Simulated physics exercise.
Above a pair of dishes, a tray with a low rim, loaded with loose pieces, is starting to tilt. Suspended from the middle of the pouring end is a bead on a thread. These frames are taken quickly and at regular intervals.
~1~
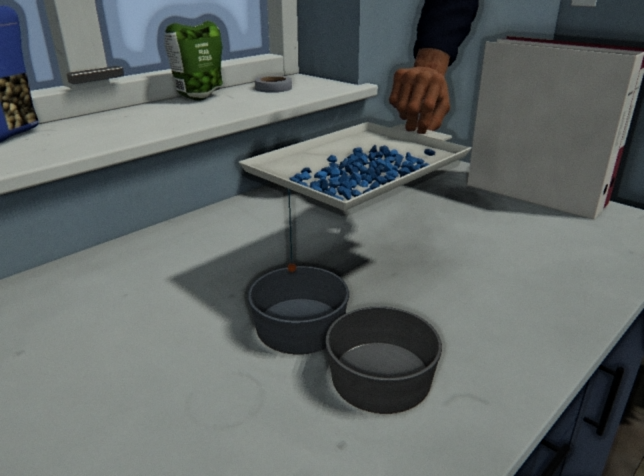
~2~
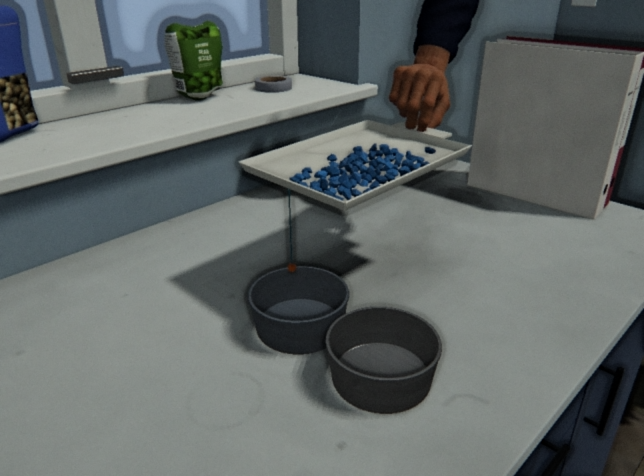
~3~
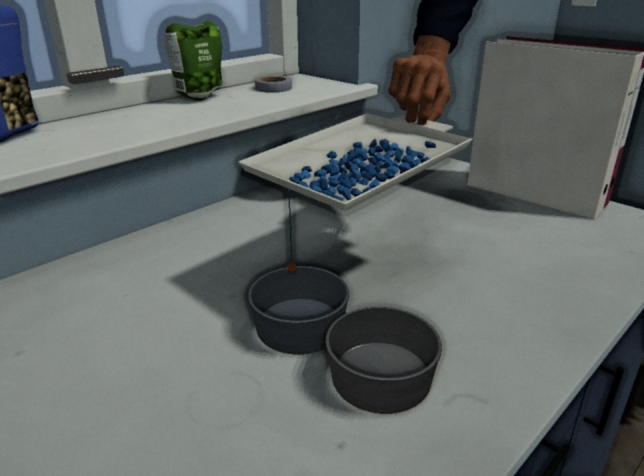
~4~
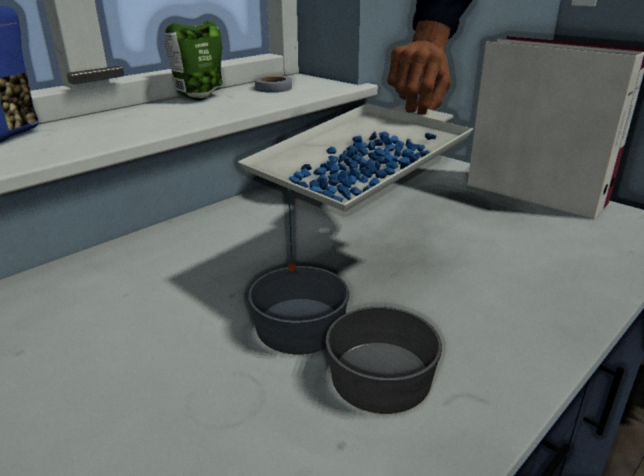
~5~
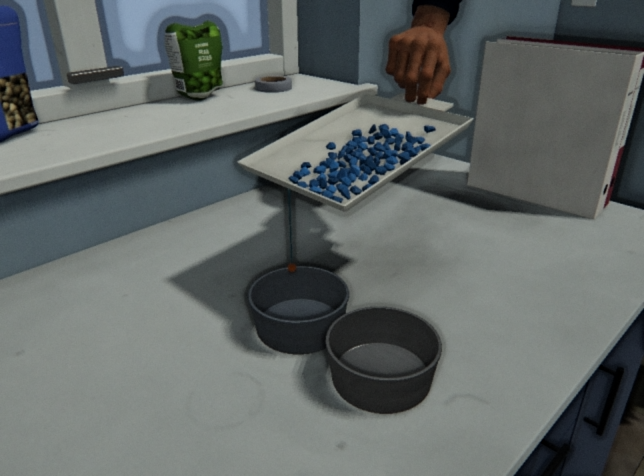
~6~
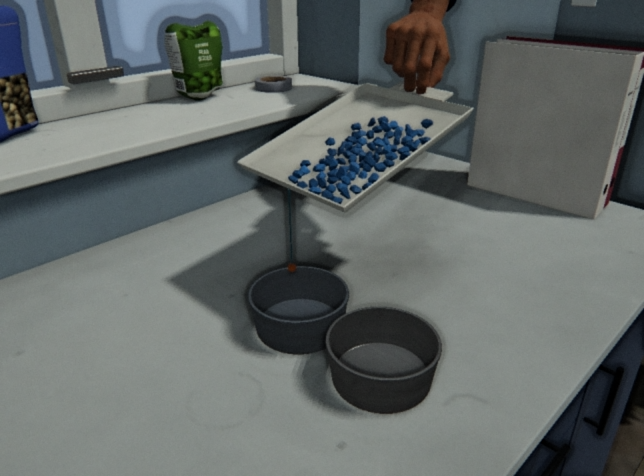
In the video, a hand hovers near the far edge of a pale tray loaded with loose blue stones, above two dark dishes on a countertop, as the tray gradually tilts slightly toward the viewer and the hand rises a little.
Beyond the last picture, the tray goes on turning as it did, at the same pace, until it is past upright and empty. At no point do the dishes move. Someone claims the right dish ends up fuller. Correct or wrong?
Wrong - the left dish ends fuller.
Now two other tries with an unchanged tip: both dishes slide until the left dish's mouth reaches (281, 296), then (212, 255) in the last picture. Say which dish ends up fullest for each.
First try: The leftmost dish. Second try: The rightmost dish.
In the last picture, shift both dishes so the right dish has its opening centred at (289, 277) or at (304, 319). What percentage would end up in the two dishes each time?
It would be roughly 40 per cent in the first placement and roughly 90 per cent in the second.
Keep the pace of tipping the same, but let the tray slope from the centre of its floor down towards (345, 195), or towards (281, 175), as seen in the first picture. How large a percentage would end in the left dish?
Respectively 60 and 20 in a hundred.
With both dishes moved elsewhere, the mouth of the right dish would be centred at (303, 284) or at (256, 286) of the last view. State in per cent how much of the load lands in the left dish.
You'd get 0 in a hundred first and 0 in a hundred after that.
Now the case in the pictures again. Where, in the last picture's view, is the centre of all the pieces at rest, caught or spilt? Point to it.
Roughly at (296, 328), give or take.
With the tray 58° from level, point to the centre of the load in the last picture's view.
The middle of the pieces sits at roughly (317, 177).
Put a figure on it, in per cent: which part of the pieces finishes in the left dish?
Result: Around 70 in a hundred.
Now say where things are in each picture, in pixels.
The first frame shows corners of the pouring end (245, 162) and (345, 199), level; middle of the load (363, 172), aquarium stones; left dish (262, 327); right dish (346, 383); bead on its thread (292, 268).
The second frame shows corners of the pouring end (245, 161) and (345, 200), level; middle of the load (363, 171).
The third frame shows corners of the pouring end (245, 161) and (345, 200), tipped barely, level across its low end; middle of the load (363, 168).
The fourth frame shows corners of the pouring end (244, 161) and (344, 201), tipped a little, level across its low end; middle of the load (363, 165).
The fifth frame shows corners of the pouring end (244, 161) and (344, 202), tipped a little, level across its low end; middle of the load (363, 161).
The sixth frame shows corners of the pouring end (243, 161) and (344, 203), tipped a little, level across its low end; middle of the load (362, 157); left dish (262, 327); right dish (346, 383).
Just after the last frame, tray tipped steeply; almost all on the tray; just a few in the air.
A moment on, tray tipped right over; just a few on the tray; about a tenth in the right dish; roughly two thirds in the left dish; roughly a quarter outside both; about a tenth in the air.
Further on, tray tipped past a quarter turn; about a tenth in the right dish; roughly two thirds in the left dish; roughly a quarter outside both.
When it is over, tray tipped past a quarter turn; about a tenth in the right dish; roughly two thirds in the left dish; roughly a quarter outside both.
